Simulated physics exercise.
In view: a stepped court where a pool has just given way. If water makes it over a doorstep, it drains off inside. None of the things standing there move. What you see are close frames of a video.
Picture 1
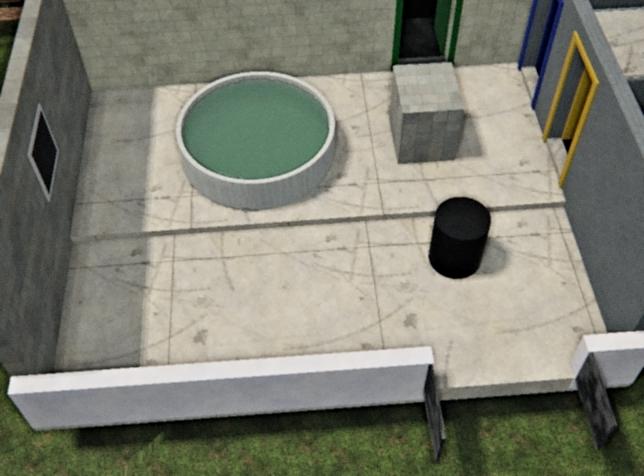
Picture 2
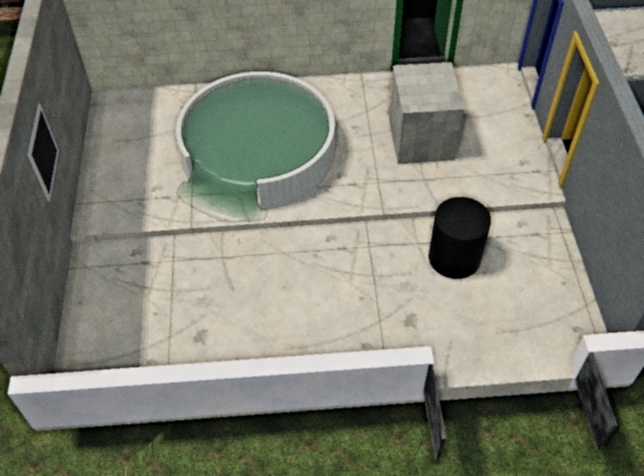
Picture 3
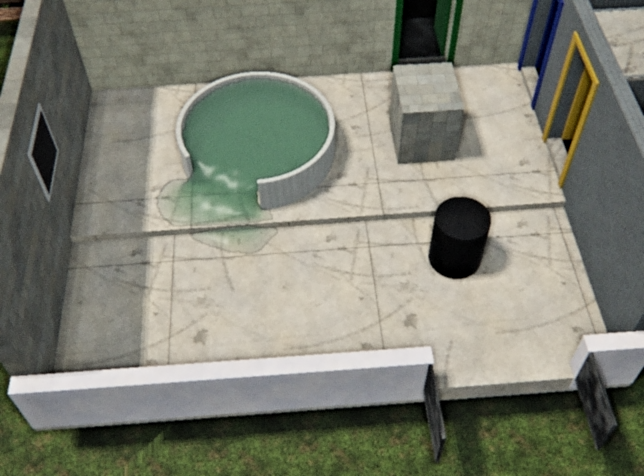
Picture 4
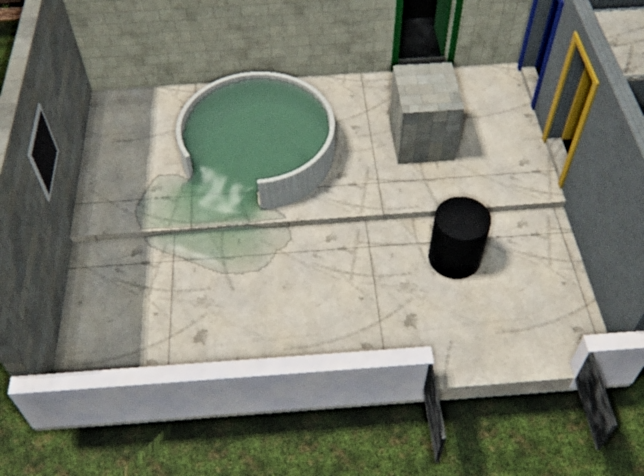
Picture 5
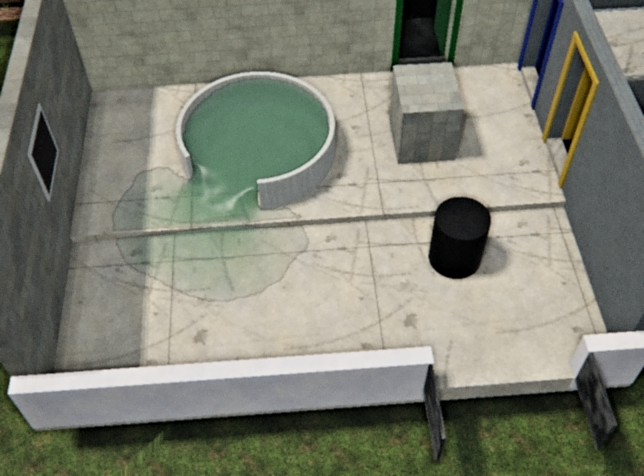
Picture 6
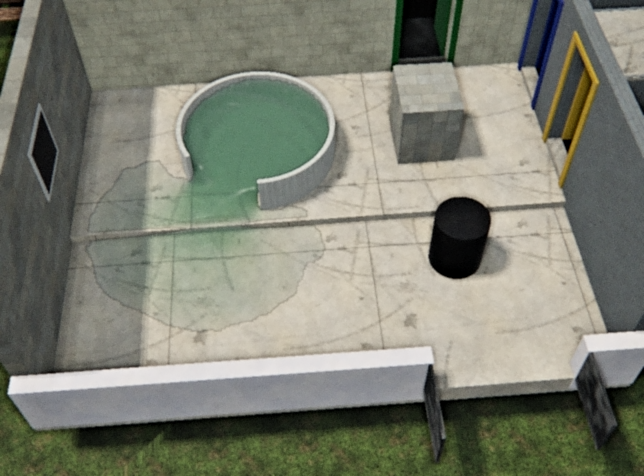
At first, still green water fills a round tank on a pale stepped court, near a stone block and a black cylinder. A gap opens in the tank's front wall and water pours out, foaming as it crosses the low step. The thin puddle then widens across the lower paving and toward the left wall.
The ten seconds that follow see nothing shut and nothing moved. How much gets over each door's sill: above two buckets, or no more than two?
In the end green door: Does not overshoot; yellow door: Does not overshoot; blue door: Does not overshoot.
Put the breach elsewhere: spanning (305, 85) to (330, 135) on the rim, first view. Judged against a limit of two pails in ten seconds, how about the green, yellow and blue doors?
The green door exceeds it, the yellow door falls short, and the blue door exceeds it.
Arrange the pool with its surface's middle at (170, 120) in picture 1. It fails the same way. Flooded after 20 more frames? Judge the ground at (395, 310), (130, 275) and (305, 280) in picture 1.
One after the other: Awash, awash, wet.
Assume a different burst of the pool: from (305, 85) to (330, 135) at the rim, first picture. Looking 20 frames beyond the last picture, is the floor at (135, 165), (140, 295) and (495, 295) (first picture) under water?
Sequence of results: Missed by the flood, missed by the flood, missed by the flood.
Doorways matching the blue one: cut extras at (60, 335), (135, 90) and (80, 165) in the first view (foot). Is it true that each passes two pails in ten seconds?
Above; below; below.
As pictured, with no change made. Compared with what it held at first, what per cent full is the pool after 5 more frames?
Roughly 70 percent.
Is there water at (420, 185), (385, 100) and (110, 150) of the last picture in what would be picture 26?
Result, in order: Unflooded / unflooded / waterlogged.
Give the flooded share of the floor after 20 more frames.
Roughly 35 per cent.
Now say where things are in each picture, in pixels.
Still water in the round tank at (256, 128), in the first picture.
The front is at (182, 188), out from the gap at (221, 194), in the second picture.
The front is at (163, 201), out from the gap at (222, 195), in the third picture.
The front is at (146, 229), out from the gap at (222, 196), in the fourth picture.
The front is at (123, 245), out from the gap at (222, 196), in the fifth picture.
The front is at (107, 284), out from the gap at (221, 195), in the sixth picture.
A moment on, water covers 25 % of the floor; the green door not reached, the yellow door not reached, the blue door not reached.
Next, water covers 30 % of the floor; the green door not reached, the yellow door not reached, the blue door not reached.
Then, water covers 35 % of the floor; the green door not reached, the yellow door not reached, the blue door not reached.
Later, water covers 60 % of the floor; the green door not reached, the yellow door not reached, the blue door not reached.
In the end, water covers 65 % of the floor; the green door not reached, the yellow door not reached, the blue door not reached.
